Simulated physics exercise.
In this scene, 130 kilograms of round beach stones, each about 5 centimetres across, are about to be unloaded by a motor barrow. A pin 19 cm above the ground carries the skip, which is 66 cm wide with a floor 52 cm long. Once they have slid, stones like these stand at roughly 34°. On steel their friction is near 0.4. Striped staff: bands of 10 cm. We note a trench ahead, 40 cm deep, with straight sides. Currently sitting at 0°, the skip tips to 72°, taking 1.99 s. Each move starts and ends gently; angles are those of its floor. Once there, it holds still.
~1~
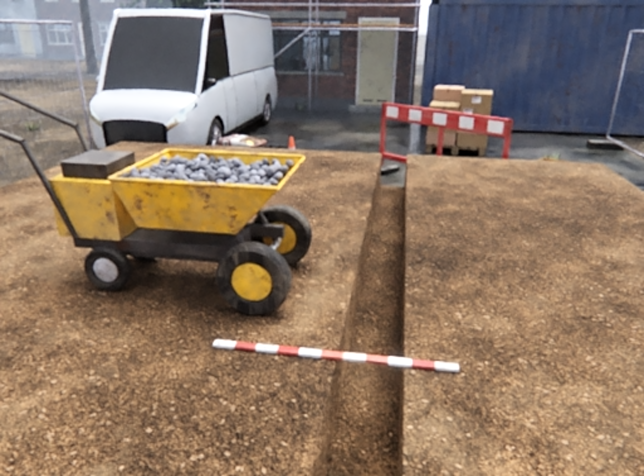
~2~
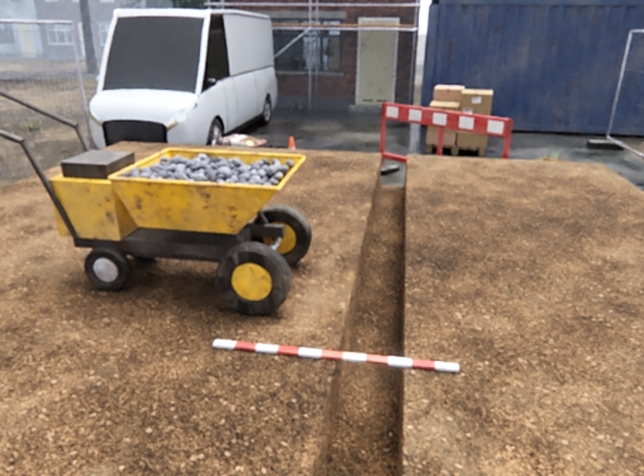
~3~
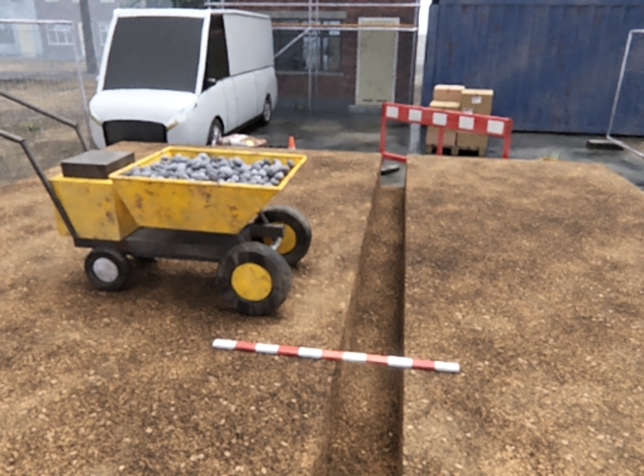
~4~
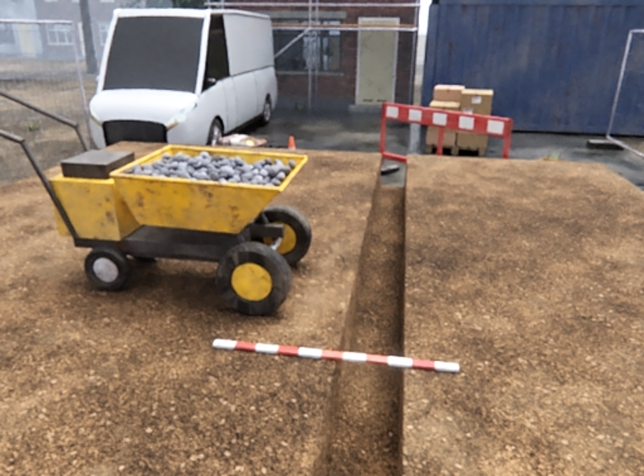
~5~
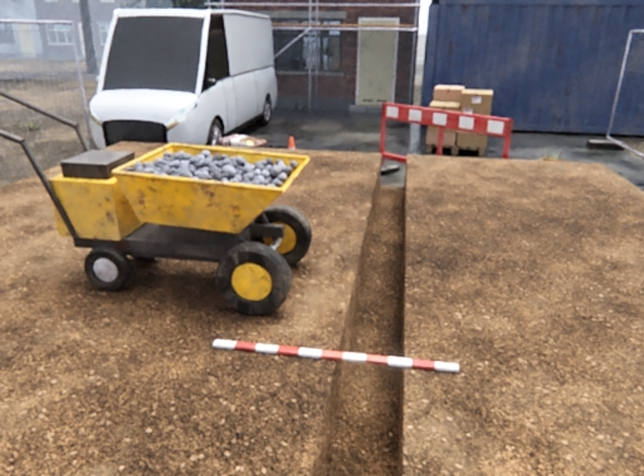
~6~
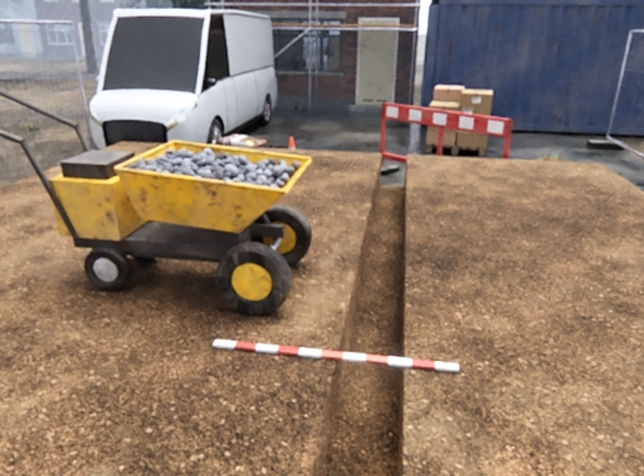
On a building site, a yellow barrow's skip of grey stones tilts up very slightly.
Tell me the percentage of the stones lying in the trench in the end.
Close to 69 %.
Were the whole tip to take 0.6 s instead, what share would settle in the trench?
In that case some 45 per cent.
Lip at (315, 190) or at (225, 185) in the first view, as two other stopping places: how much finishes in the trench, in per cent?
Close to 25 percent in the first case, 85 percent in the second.
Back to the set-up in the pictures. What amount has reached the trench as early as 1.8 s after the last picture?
Close to 55 per cent has got there by then.
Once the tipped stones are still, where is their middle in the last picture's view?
The resting stones are centred at roughly (389, 339).
Then, 1.2 s after the last picture the floor is at 61°, 93 % in the skip, 7 % in the trench; the foremost stones are at (389, 278).
Then, 1.8 s after the last picture the floor is at 72°, 16 % in the skip, 55 % in the trench, 29 % past the trench; the foremost stones are at (525, 306).
Then, 2.1 s after the last picture the floor is at 72°, 2 % in the skip, 67 % in the trench, 32 % past the trench; the foremost stones are at (584, 312).
Then, 4.1 s after the last picture the floor is at 72°, 0 % in the skip, 69 % in the trench, 31 % past the trench; the foremost stones are at (604, 303).
